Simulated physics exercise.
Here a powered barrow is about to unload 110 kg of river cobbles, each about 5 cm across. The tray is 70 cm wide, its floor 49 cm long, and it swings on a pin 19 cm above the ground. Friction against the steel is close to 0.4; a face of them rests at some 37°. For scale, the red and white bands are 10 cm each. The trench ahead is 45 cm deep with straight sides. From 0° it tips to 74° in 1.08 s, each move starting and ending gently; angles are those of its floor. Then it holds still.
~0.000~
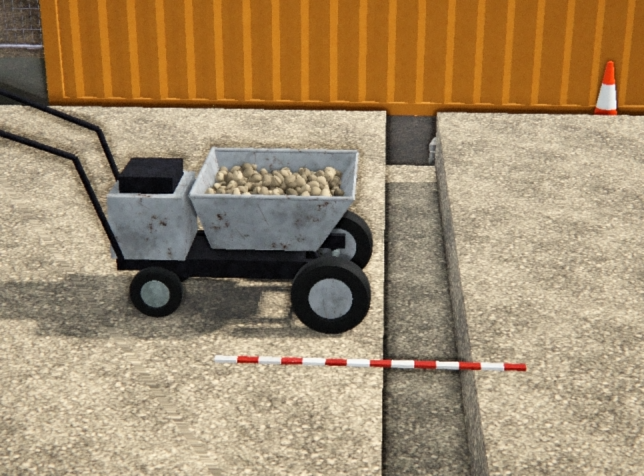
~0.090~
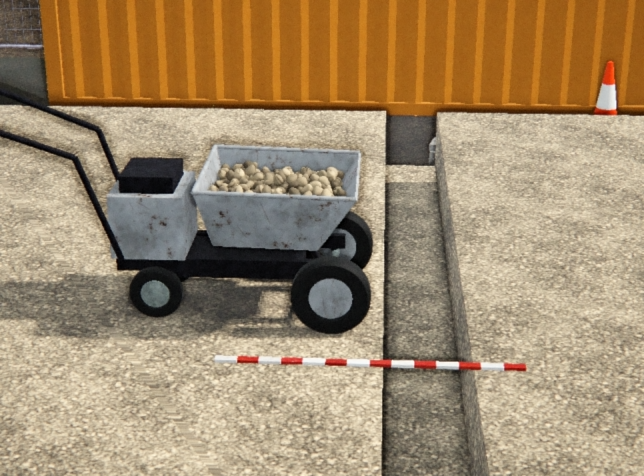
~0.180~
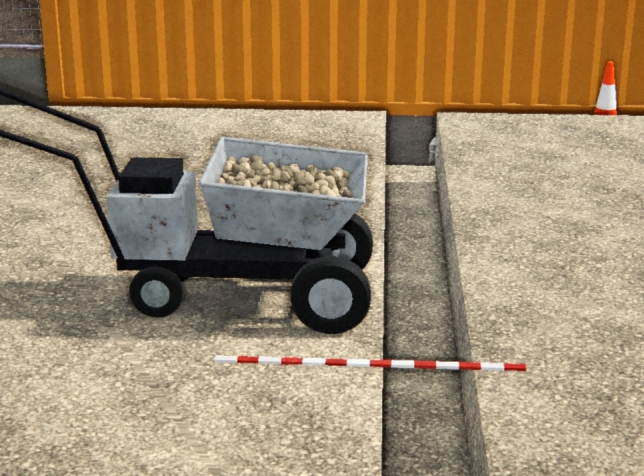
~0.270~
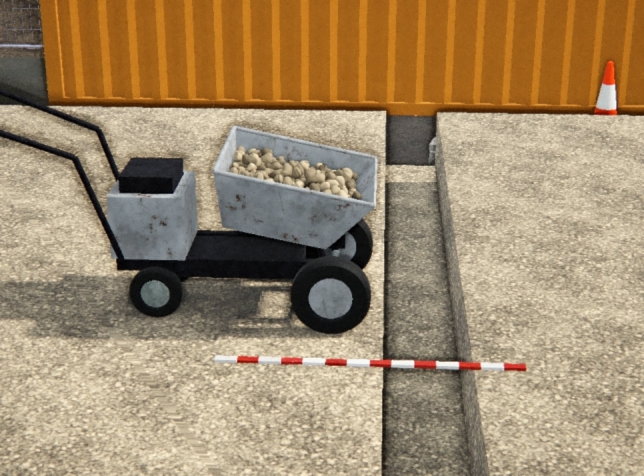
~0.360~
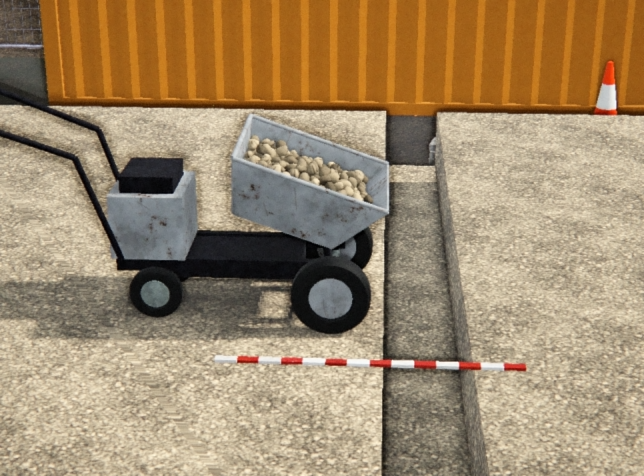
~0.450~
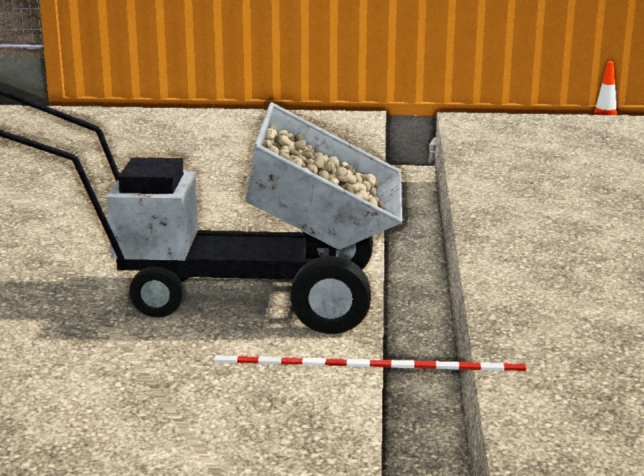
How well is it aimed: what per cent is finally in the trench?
Close to 52 in a hundred.
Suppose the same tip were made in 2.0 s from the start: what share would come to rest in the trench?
It would be near 60 per cent.
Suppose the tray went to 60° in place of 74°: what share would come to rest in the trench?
It would be near 30 per cent.
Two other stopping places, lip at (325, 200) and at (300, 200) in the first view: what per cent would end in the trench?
Near 80 per cent from the first place, 100 from the second.
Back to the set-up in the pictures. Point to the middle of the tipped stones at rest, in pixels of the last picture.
Around (458, 365).
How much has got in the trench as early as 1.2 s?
About 10 per cent by then.
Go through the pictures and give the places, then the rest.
In the first picture, the tray is at 0°, its lip at (353, 199); the top of the load is at (268, 174).
In the second picture, lip at (356, 200), floor tilted 1°, highest stones at (270, 173); the stones move at 0.3 m/s on average.
In the third picture, lip at (364, 202), floor tilted 5°, highest stones at (268, 168); the stones move at 0.5 m/s on average.
In the fourth picture, the tray is at 12°, its lip at (375, 206); the top of the load is at (258, 160); the stones move at 0.6 m/s on average.
In the fifth picture, the tray is at 19°, its lip at (388, 213); the top of the load is at (265, 148); the stones move at 0.8 m/s on average.
In the sixth picture, lip at (401, 222), floor tilted 28°, highest stones at (276, 138); the stones move at 0.8 m/s on average.
After 0.8 s the floor is at 62°; 100 % in the tray; the foremost stones are at (430, 237).
After 1.2 s the floor is at 74°; 64 % in the tray, 9 % in the trench, 27 % past the trench; the foremost stones are at (530, 306).
After 1.5 s the floor is at 74°; 31 % in the tray, 22 % in the trench, 48 % past the trench; the foremost stones are at (636, 309).
After 3.5 s the floor is at 74°; 0 % in the tray, 52 % in the trench, 48 % past the trench; the foremost stones are past the picture's edge.
